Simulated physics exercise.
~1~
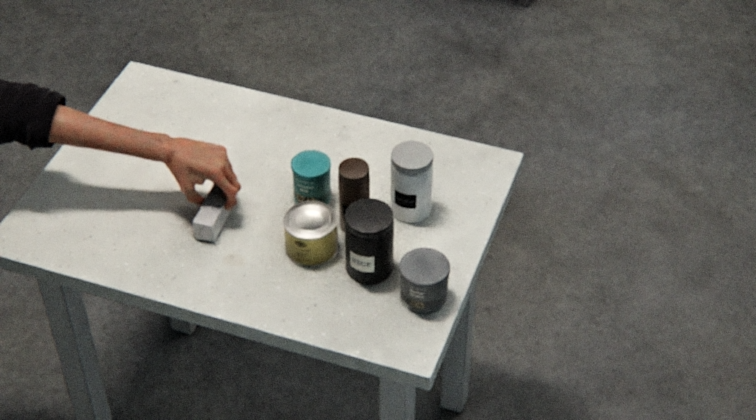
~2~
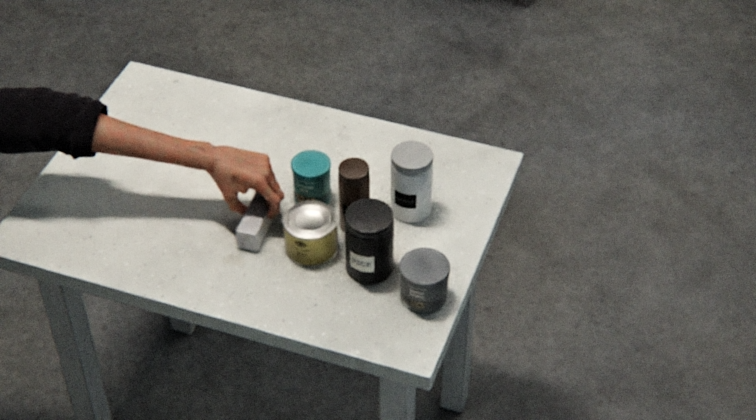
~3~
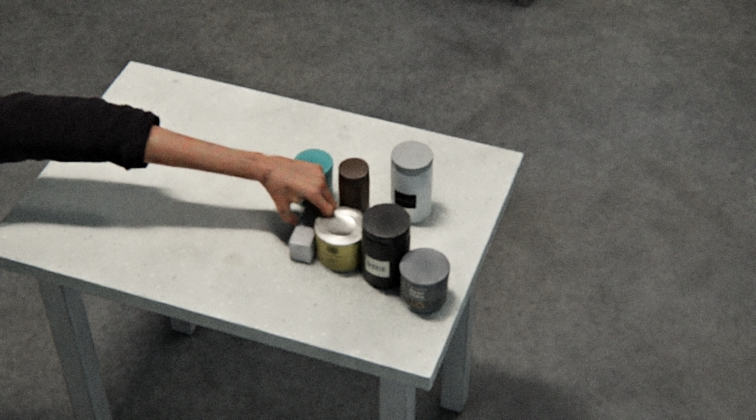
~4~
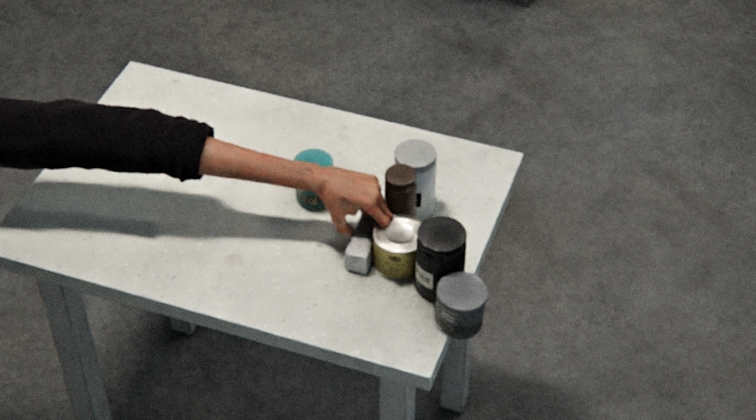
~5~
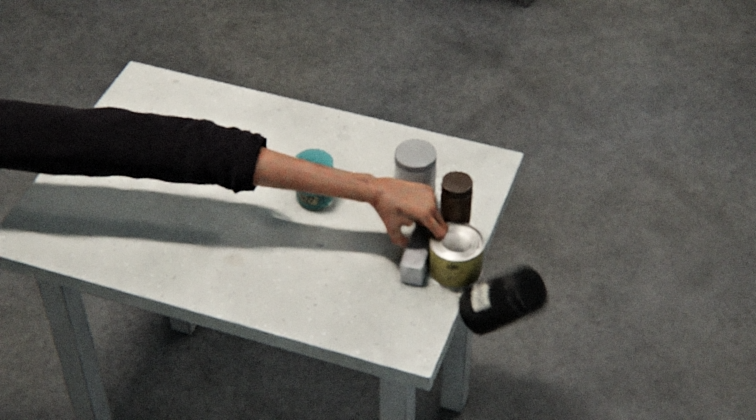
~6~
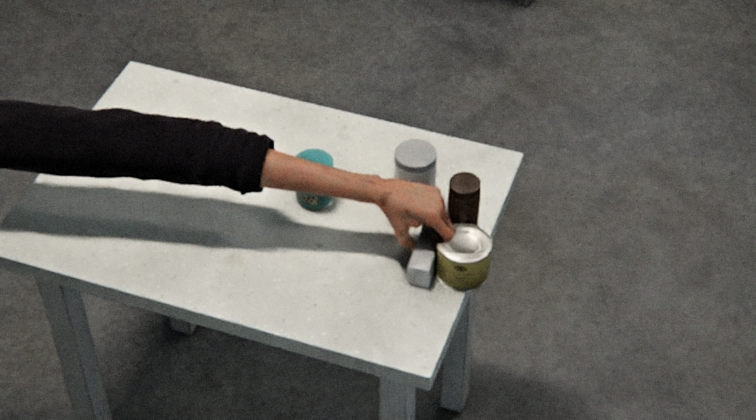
A pale table stands on a dark grey floor, seen from above at an angle. Six containers crowd its right half, a turquoise tin, a slim brown jar and a white jar behind, and a yellow tub, a black jar and a grey tin in front. A dark-sleeved arm reaches in from the left and slides a small grey block rightward into the yellow tub, which shoves the black jar against the grey tin. The grey tin goes over the edge, then the black jar tips and falls. The yellow tub and brown jar end upright near the right edge, the hand beside them, while the turquoise tin and white jar remain.
